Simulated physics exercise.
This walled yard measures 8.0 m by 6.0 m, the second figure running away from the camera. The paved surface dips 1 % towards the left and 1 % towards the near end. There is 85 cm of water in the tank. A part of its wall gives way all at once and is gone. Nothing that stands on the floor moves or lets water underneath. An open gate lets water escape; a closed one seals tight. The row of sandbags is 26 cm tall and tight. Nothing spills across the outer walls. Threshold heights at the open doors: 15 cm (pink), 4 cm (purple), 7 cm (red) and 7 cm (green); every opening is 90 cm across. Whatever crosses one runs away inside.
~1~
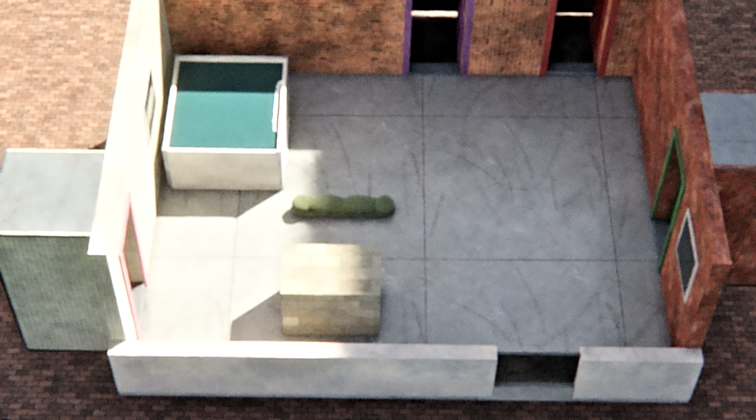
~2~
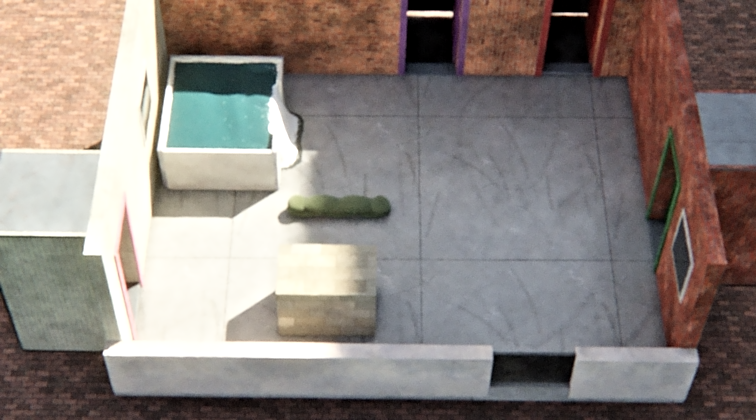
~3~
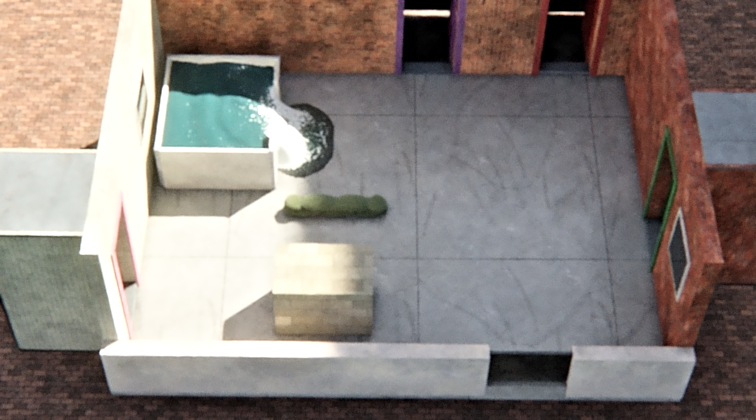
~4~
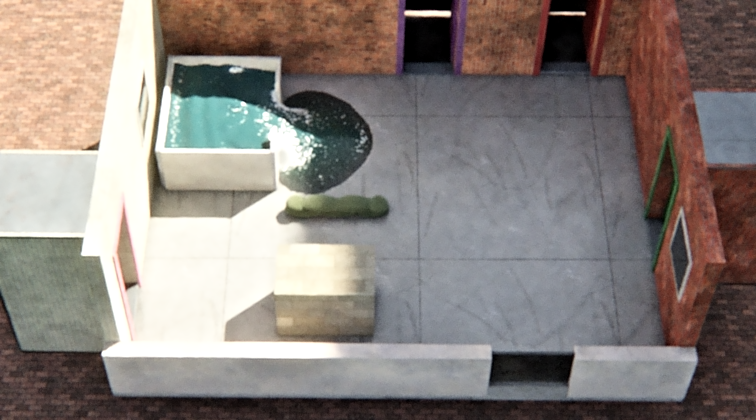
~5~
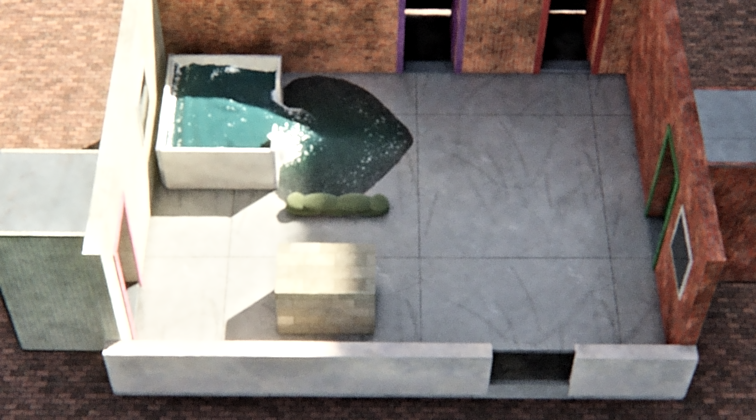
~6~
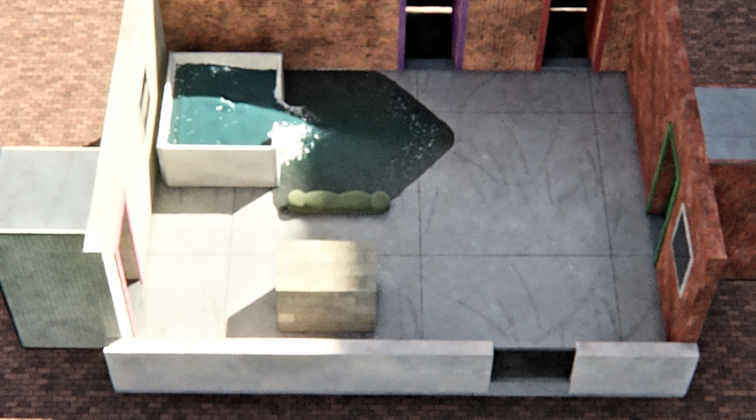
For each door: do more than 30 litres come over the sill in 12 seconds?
The water let in: At the pink door it stays under the limit; at the purple door it goes over the limit; at the red door it passes the limit; at the green door it exceeds the limit.
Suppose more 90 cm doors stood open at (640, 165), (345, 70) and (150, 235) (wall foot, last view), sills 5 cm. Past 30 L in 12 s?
In turn: Past it, past it, under.
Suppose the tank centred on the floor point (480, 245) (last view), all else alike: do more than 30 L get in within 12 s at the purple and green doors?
Then: Purple under, green over.
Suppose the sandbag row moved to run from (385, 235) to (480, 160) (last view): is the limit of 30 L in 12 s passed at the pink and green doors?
Then: Pink below, green below.
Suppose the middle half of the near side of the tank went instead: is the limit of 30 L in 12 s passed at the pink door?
Then: Pink above.
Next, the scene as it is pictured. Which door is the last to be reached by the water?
Last comes the pink one.
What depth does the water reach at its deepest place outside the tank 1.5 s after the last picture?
Up to some 30 cm.
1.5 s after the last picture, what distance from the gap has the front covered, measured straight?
About 6.4 m.
Then, 0.7 s after the last picture water covers 35 % of the floor and is deepest (40 cm) near (290, 136); pink door not reached, purple door 13 cm at the sill, 2 L in, red door not reached, green door not reached.
Then, 1.5 s after the last picture water covers 50 % of the floor and is deepest (30 cm) near (624, 75); pink door not reached, purple door 11 cm at the sill, 29 L in, red door 9 cm at the sill, 0 L in, green door 4 cm at the sill, 0 L in.
Then, 2.8 s after the last picture water covers 60 % of the floor and is deepest (25 cm) near (597, 105); pink door not reached, purple door 8 cm at the sill, 54 L in, red door 11 cm at the sill, 2 L in, green door 14 cm at the sill, 57 L in.
Then, 6.3 s after the last picture water covers 75 % of the floor and is deepest (16 cm) near (533, 368); pink door not reached, purple door 5 cm at the sill, 73 L in, red door 10 cm at the sill, 58 L in, green door 7 cm at the sill, 89 L in.
Then, 11.3 s after the last picture water covers 95 % of the floor and is deepest (16 cm) near (132, 367); pink door 10 cm at the sill, 0 L in, purple door 3 cm at the sill, 79 L in, red door 2 cm at the sill, 63 L in, green door 4 cm at the sill, 89 L in.
